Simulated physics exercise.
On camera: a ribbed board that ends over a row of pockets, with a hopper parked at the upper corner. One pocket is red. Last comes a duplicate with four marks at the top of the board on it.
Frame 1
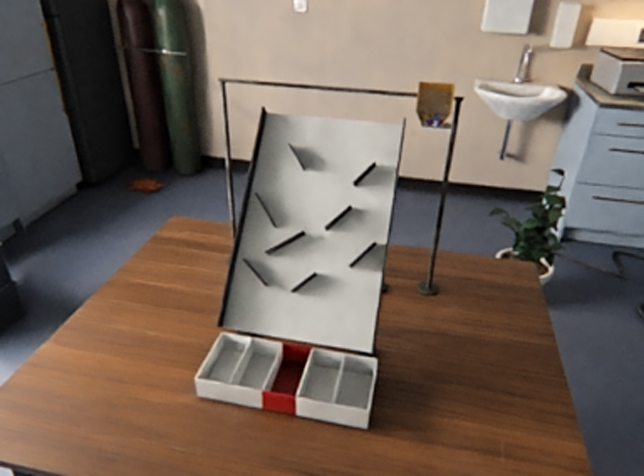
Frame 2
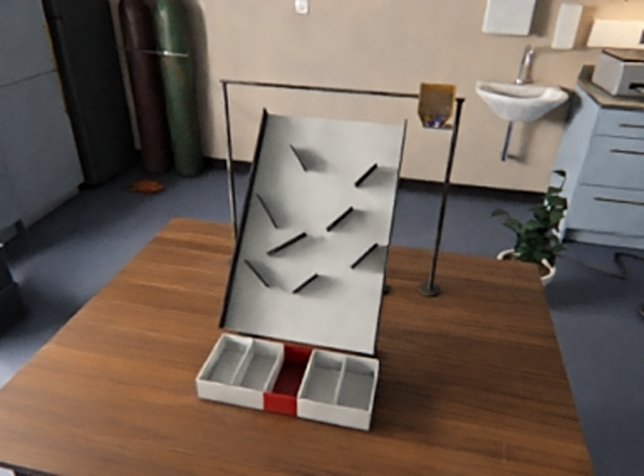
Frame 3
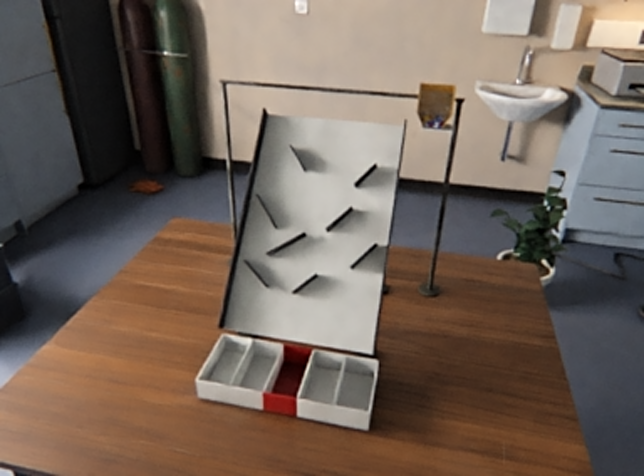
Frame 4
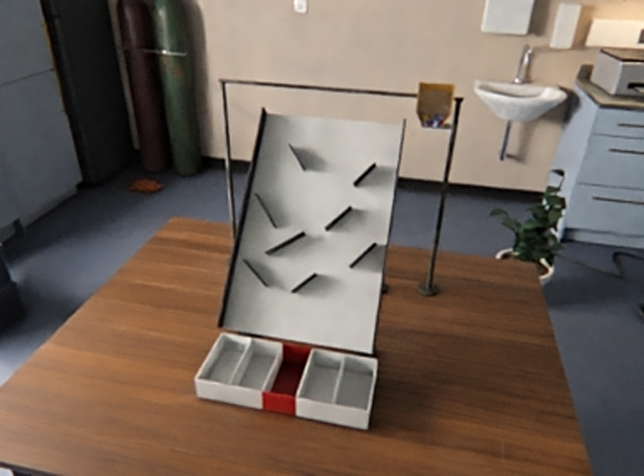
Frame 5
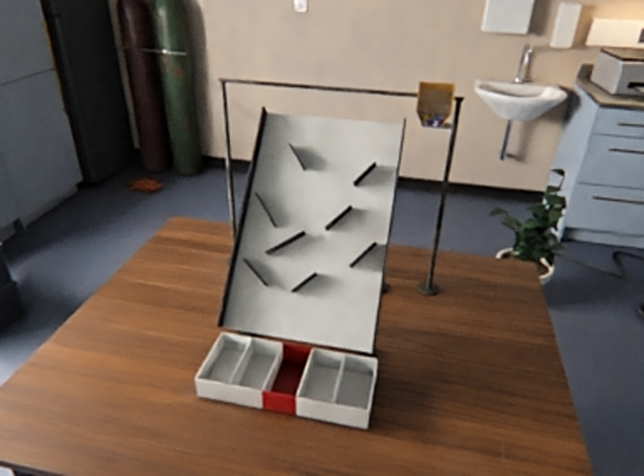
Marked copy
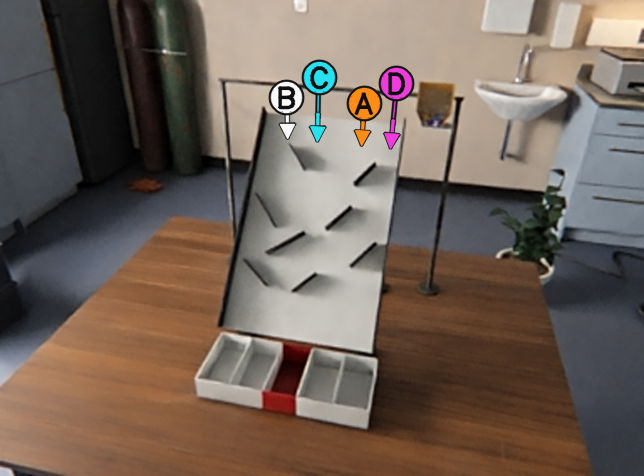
Tilted white board with dark angled ribs standing motionless above a row of pockets, one red, on a wooden table.
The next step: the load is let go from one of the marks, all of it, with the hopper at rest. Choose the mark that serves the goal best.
B beats the others.
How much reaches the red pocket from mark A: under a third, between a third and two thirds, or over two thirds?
It is under a third.
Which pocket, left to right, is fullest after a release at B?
It is the third one.
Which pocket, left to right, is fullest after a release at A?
It is the second one.
On the marked copy, mark A meets the board at (361, 140); mark B meets the board at (287, 133); mark C meets the board at (317, 136); mark D meets the board at (391, 142).
Choosing A, a small part in the red pocket, about two thirds in other pockets, about a quarter outside the box.
Choosing B, about half in the red pocket, about a third in other pockets, a small part outside the box.
Choosing C, about a quarter in the red pocket, about two thirds in other pockets, a small part outside the box.
Choosing D, about a quarter in the red pocket, about half in other pockets, a small part outside the box.
